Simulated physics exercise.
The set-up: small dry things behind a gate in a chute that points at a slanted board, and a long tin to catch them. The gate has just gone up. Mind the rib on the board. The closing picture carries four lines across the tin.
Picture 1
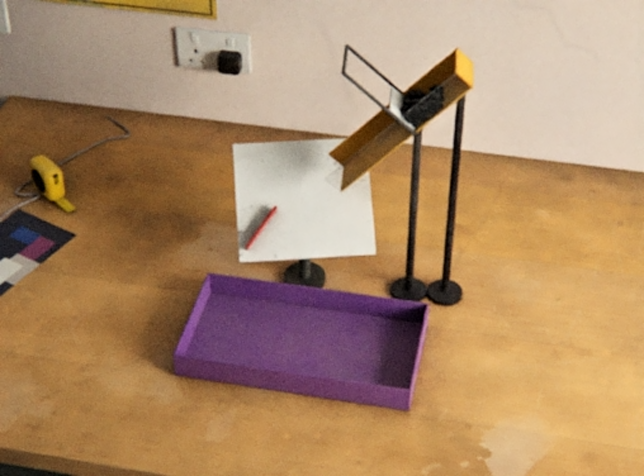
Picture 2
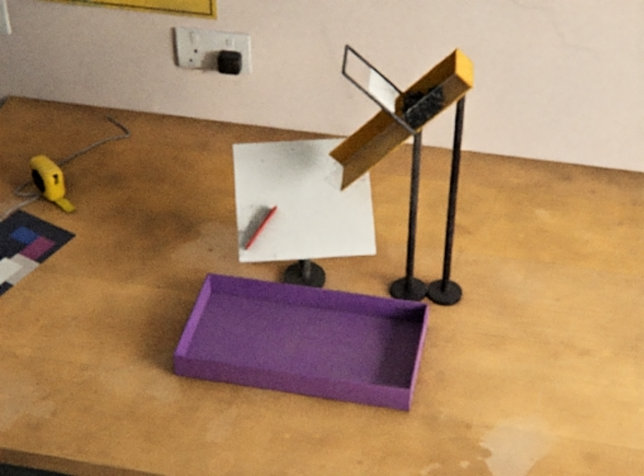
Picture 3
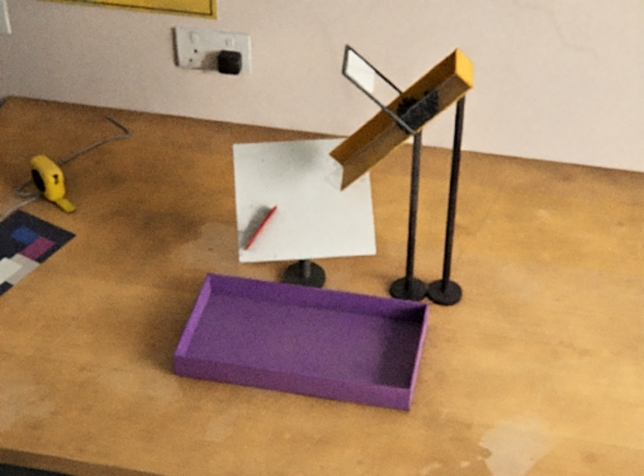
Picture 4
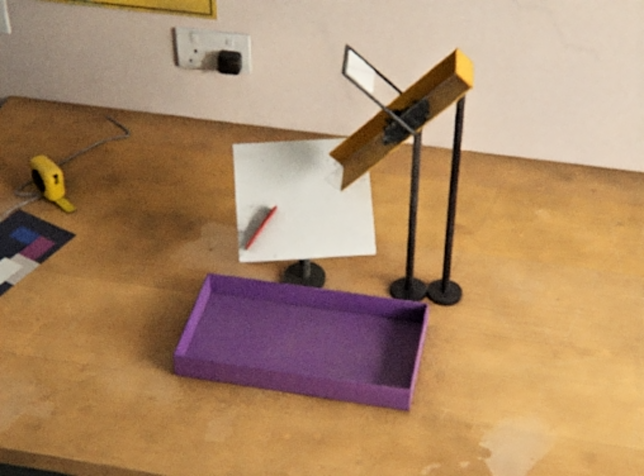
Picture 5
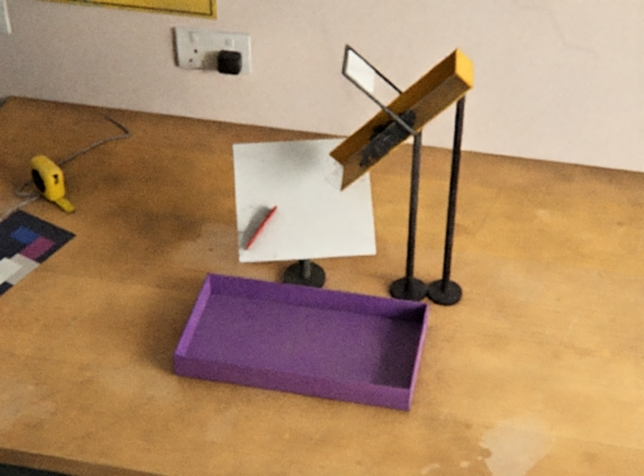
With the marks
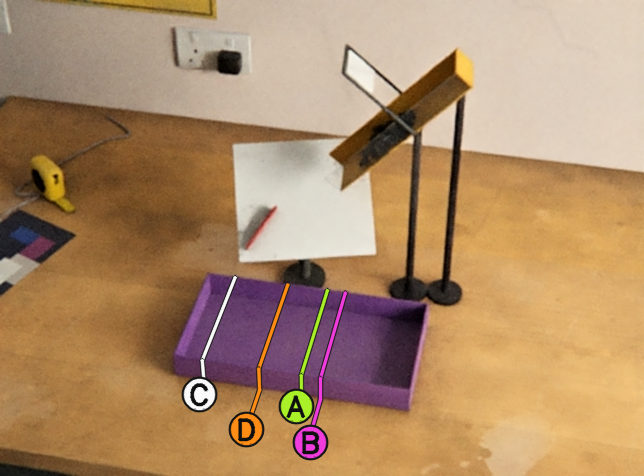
On a wooden worktop, a flap lifting on a sloping yellow chute and black beans sliding down it toward a white board.
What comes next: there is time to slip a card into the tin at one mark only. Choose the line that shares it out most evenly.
D.
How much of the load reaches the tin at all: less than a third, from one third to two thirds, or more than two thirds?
About that: More than two thirds.
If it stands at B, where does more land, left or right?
More lands on the left.
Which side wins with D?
Left.
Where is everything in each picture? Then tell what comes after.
The first picture shows load behind the gate near (423, 102), black beans; lip of the chute near (342, 179), sloping fairly steeply.
The second picture shows middle of the board near (304, 198), tilted fairly steeply; middle of its low edge near (308, 258); of its high edge near (300, 141).
The third picture shows front corners of the tin near (174, 355) and (410, 390), empty; front of the load near (403, 117).
The fourth picture shows middle of the load near (401, 122); its front near (386, 143), close to a third of the way to the lip; rib from (276, 206) to (247, 247).
The fifth picture shows middle of the load near (390, 134); its front near (362, 164), close to two thirds of the way to the lip.
On the marked copy, line A crosses the front rim at (301, 374); line B crosses the front rim at (320, 377); line C crosses the front rim at (202, 359); line D crosses the front rim at (259, 367).
For line A, of what is caught, all but a few on the left of the divider, a small share on the right.
For line B, of what is caught, all but a few on the left of the divider, a small share on the right.
For line C, of what is caught, none at all on the left of the divider, the whole lot on the right.
For line D, of what is caught, close to two thirds on the left of the divider, close to a third on the right.
